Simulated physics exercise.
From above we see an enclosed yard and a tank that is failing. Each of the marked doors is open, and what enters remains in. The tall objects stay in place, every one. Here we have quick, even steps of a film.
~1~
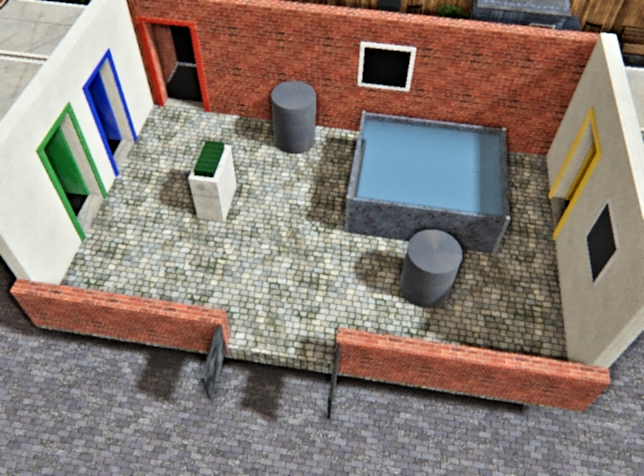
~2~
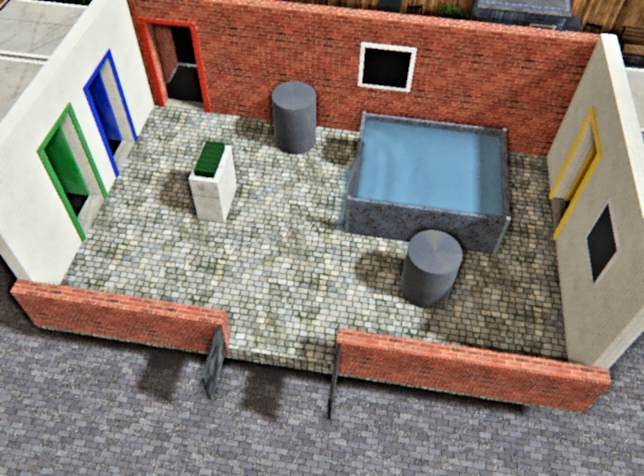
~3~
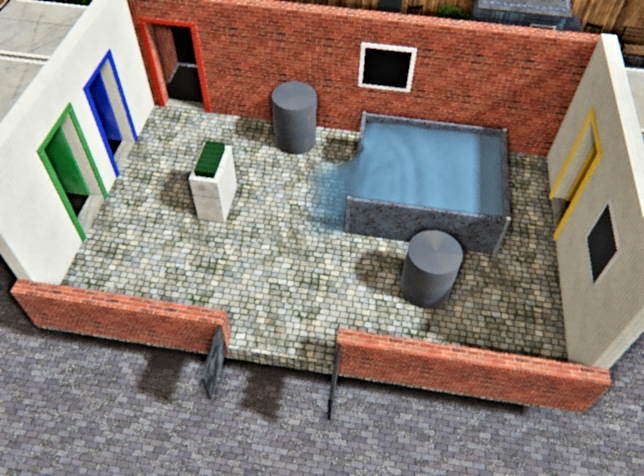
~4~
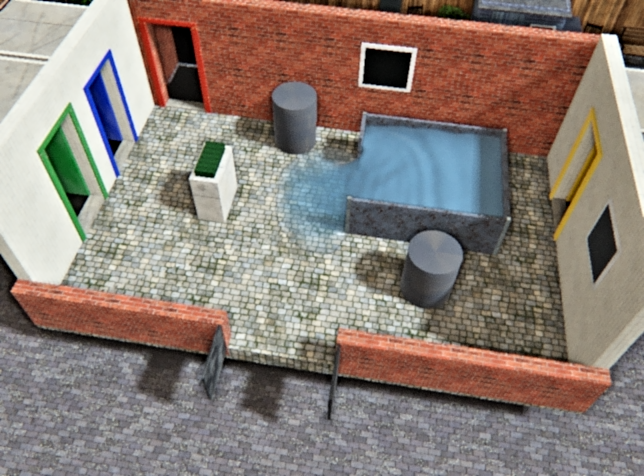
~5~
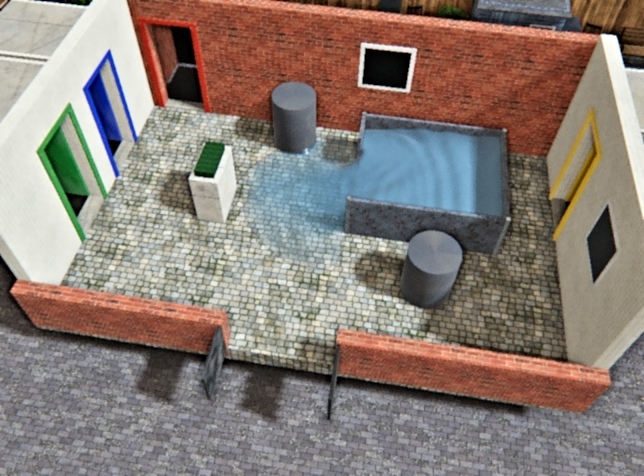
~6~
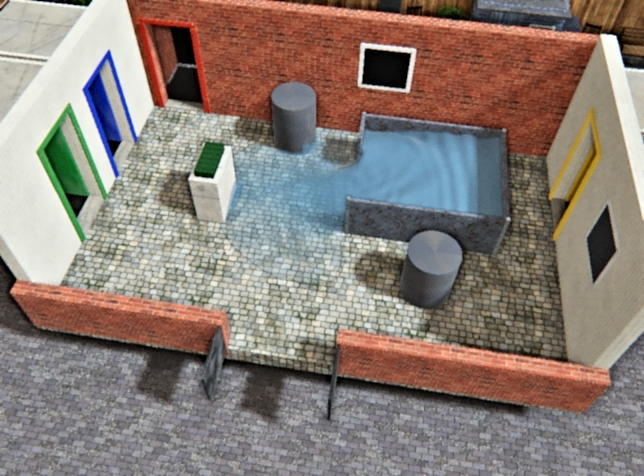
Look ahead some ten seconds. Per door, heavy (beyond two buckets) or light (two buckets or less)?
Blue door - heavy; green door - light; yellow door - light; red door - heavy.
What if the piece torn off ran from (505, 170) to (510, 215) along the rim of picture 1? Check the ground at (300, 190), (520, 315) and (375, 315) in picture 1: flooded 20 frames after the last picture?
Taken in turn they're unwetted, swamped and swamped.
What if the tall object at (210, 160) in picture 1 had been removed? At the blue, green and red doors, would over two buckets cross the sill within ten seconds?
Then: Blue door is over; green door lets more in; red door floods.
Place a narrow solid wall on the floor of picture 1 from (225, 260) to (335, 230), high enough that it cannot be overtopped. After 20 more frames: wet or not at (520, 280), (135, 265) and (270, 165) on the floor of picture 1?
Taking the points in turn, they are high and dry, inundated and inundated.
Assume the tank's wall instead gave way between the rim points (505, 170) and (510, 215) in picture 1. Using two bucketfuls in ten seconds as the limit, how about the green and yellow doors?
Green door falls short, yellow door exceeds the limit.
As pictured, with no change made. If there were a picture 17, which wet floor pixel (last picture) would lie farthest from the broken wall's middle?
Farthest reach: About (50, 305).
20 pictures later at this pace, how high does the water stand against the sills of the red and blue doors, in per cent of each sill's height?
Some 580 percent and then some 500 percent.
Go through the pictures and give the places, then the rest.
In the first picture, the tank at (430, 165) is whole and still.
In the second picture, the front is at (343, 233), out from the gap at (354, 191).
In the third picture, the front is at (325, 164), out from the gap at (354, 192).
In the fourth picture, water pours out at (354, 193) and has run to (287, 170).
In the fifth picture, the front is at (252, 172), out from the gap at (354, 193).
In the sixth picture, water pours out at (354, 194) and has run to a hidden place.
A moment on, water covers 40 % of the floor; the blue door under two buckets in, the green door not reached, the yellow door not reached, the red door not reached.
Next, water covers 55 % of the floor; the blue door far over two buckets in, the green door not reached, the yellow door not reached, the red door under two buckets in.
Then, water covers 60 % of the floor; the blue door far over two buckets in, the green door under two buckets in, the yellow door not reached, the red door far over two buckets in.
Later, water covers 80 % of the floor; the blue door far over two buckets in, the green door under two buckets in, the yellow door not reached, the red door far over two buckets in.
In the end, water covers 95 % of the floor; the blue door far over two buckets in, the green door under two buckets in, the yellow door wet at the sill, nothing in, the red door far over two buckets in.
